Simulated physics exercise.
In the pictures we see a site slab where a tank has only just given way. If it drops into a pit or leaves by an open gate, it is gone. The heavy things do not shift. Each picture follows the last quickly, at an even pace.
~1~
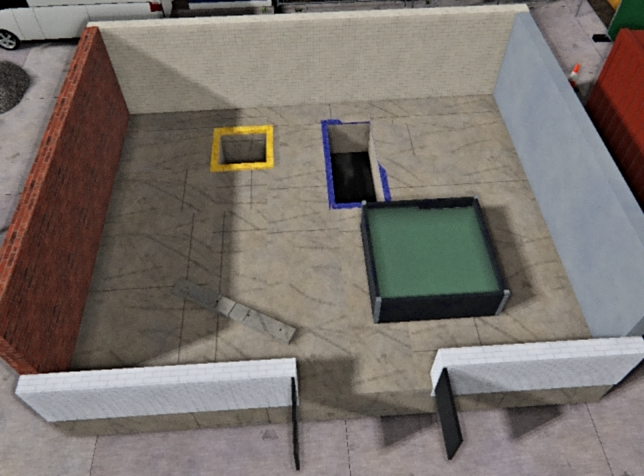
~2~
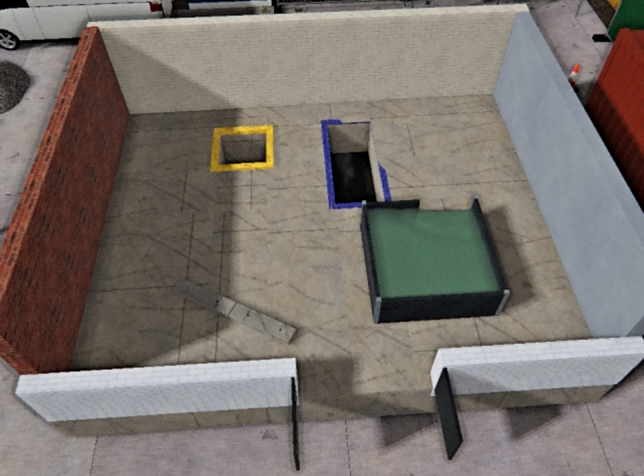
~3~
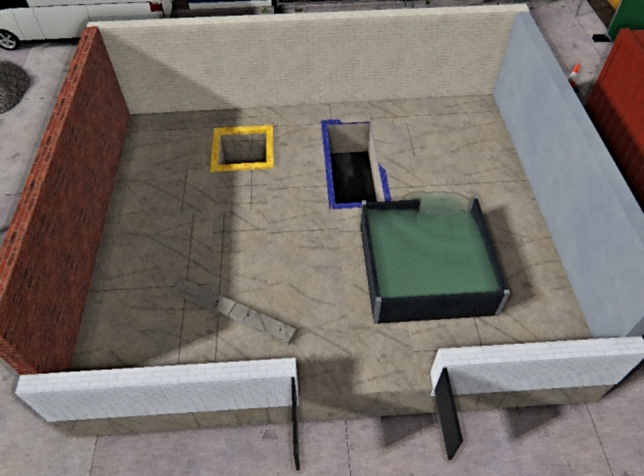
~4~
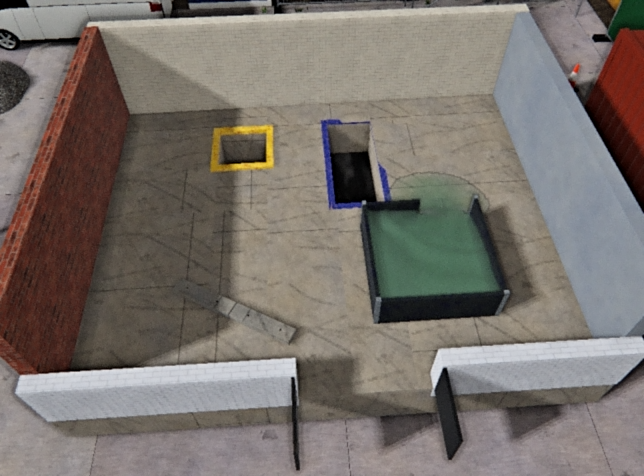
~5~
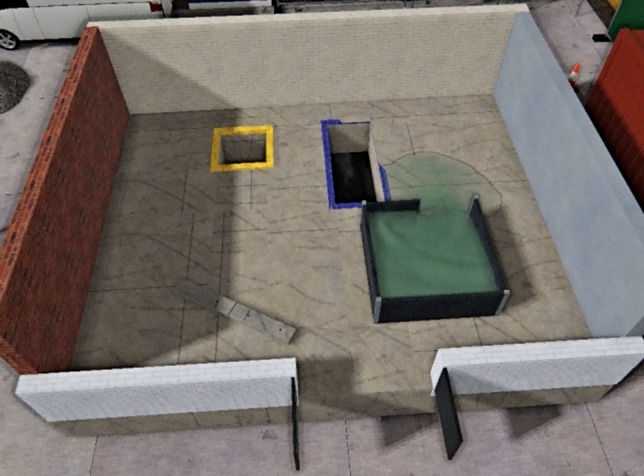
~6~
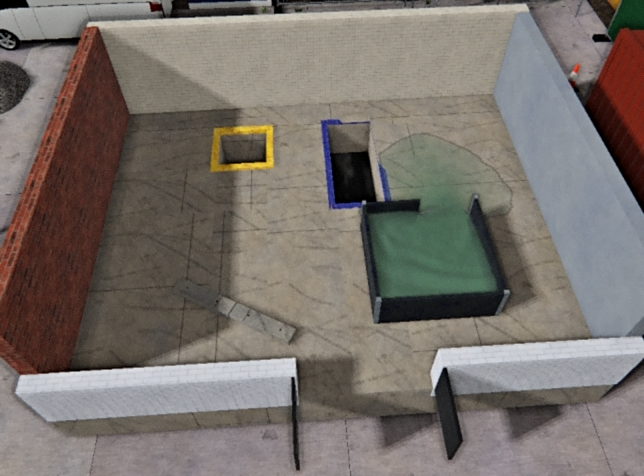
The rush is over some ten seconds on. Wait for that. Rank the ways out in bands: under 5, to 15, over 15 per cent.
The gate gets hardly any of it - below five per cent; the yellow pit gets hardly any of it - below five per cent; the blue pit gets a big share of it - past fifteen per cent.
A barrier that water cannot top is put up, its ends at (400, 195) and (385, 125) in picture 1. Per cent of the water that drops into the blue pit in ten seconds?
About 12 percent goes into the blue pit.
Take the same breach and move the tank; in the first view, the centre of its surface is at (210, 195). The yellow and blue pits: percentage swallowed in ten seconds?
Ten seconds on: Yellow pit 60 percent, blue pit 8 percent.
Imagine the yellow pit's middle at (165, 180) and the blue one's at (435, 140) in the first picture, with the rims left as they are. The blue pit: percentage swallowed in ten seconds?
Blue: About 55 %.
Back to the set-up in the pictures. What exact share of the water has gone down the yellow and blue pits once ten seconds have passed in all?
2 in a hundred, then 40 in a hundred.
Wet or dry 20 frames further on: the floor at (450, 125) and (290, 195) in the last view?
Soaked, spared.
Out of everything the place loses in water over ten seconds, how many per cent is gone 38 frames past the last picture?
About 60 per cent.
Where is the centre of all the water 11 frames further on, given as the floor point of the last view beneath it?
Centre of the water: Near (434, 214).
A moment on, water covers 20 % of the floor; the gate 0 %, the yellow pit 0 %, the blue pit 2 %.
Next, water covers 20 % of the floor; the gate 0 %, the yellow pit 0 %, the blue pit 6 %.
Then, water covers 25 % of the floor; the gate 0 %, the yellow pit 0 %, the blue pit 10 %.
Later, water covers 35 % of the floor; the gate 0 %, the yellow pit 1 %, the blue pit 24 %.
In the end, water covers 50 % of the floor; the gate 0 %, the yellow pit 1 %, the blue pit 40 %.
